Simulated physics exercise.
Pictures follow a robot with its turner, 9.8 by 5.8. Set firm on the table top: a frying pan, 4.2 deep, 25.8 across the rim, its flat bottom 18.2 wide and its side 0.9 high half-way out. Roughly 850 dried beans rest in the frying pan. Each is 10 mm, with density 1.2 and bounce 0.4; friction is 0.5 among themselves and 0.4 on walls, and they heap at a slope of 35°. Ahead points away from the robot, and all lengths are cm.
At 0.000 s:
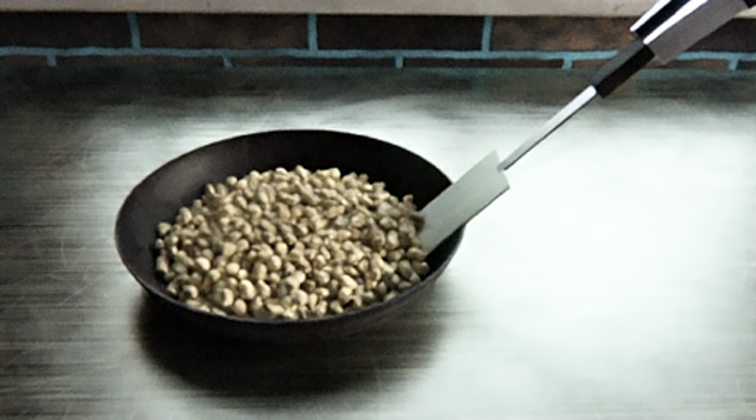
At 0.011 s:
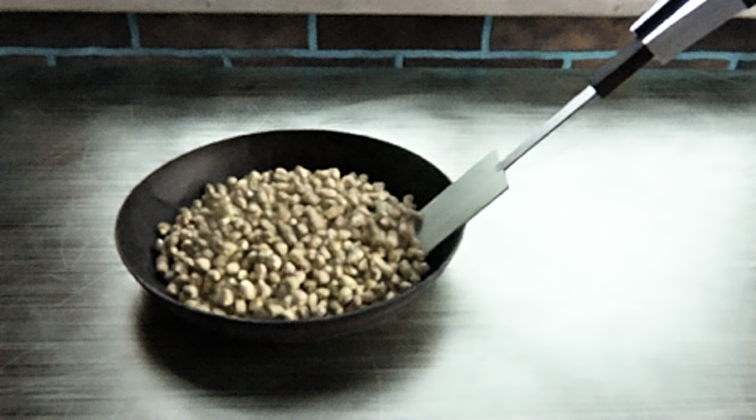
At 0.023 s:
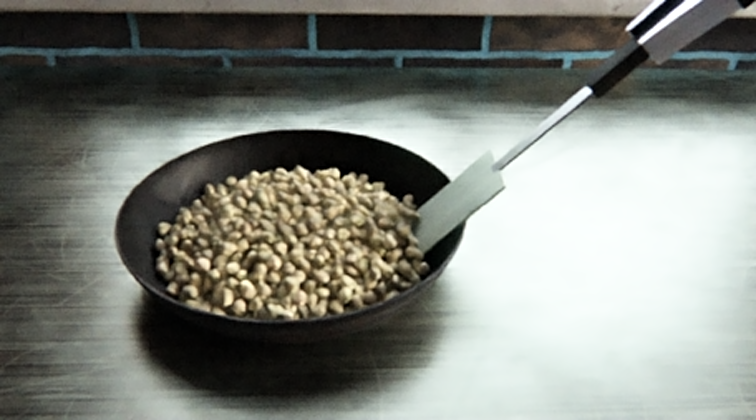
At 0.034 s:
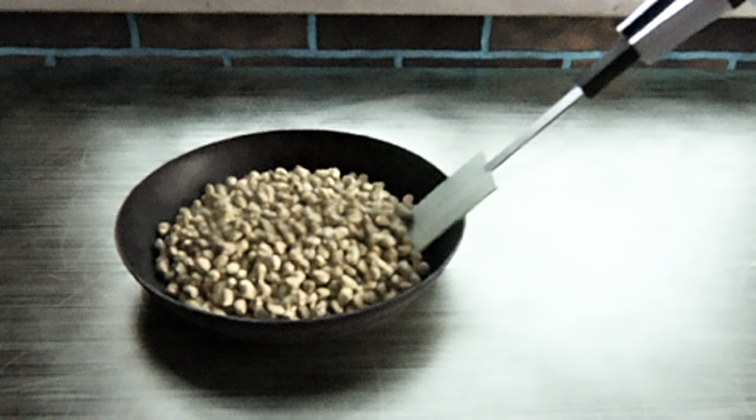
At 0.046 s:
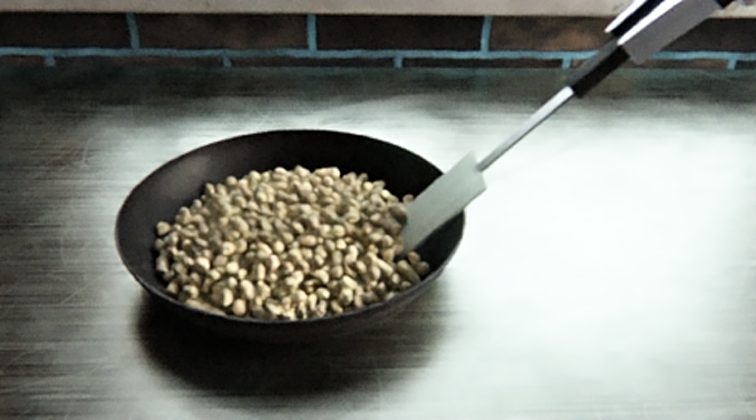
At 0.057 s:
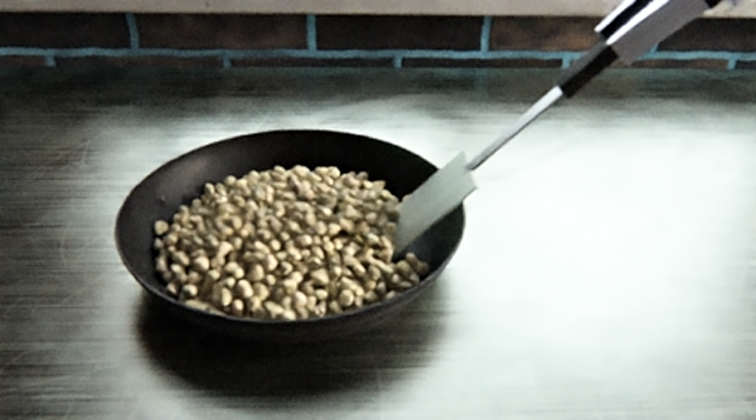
The video shows a dark frying pan heaped with pale dried beans on a table top, while a metal turner with a dark and silver handle, angled in from the upper right, slides slightly left against the beans at the pan's right side.
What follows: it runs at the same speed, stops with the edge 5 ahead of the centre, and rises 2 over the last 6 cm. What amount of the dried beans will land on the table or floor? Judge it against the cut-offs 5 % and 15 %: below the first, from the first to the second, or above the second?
Below 5 %.
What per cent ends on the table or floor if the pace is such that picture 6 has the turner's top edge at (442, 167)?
Share: Roughly 10 %.
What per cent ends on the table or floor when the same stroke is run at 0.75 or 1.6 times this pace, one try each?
Roughly 0 per cent on the first try and 5 per cent on the second.
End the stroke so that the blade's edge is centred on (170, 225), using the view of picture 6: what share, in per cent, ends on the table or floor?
I'd put it near 10 per cent.
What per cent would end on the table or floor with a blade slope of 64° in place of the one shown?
In that case around 0 per cent.
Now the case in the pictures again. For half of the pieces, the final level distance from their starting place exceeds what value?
Distance: Near 2 cm.
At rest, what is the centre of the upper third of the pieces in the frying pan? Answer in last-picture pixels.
Roughly at (202, 219).
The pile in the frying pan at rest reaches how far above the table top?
It reaches around 5.5 cm.
After 0.12 s, sloping 47°, highest piece 5 above the table; 847 in the frying pan.
After 0.18 s, sloping 47°, highest piece 6 above the table; 847 in the frying pan.
After 0.42 s, sloping 47°, highest piece 5 above the table; 847 in the frying pan.
After 1.47 s, sloping 47°, highest piece 5 above the table; 847 in the frying pan.
At rest, 847 in the frying pan. That is 0 % on the table or floor.
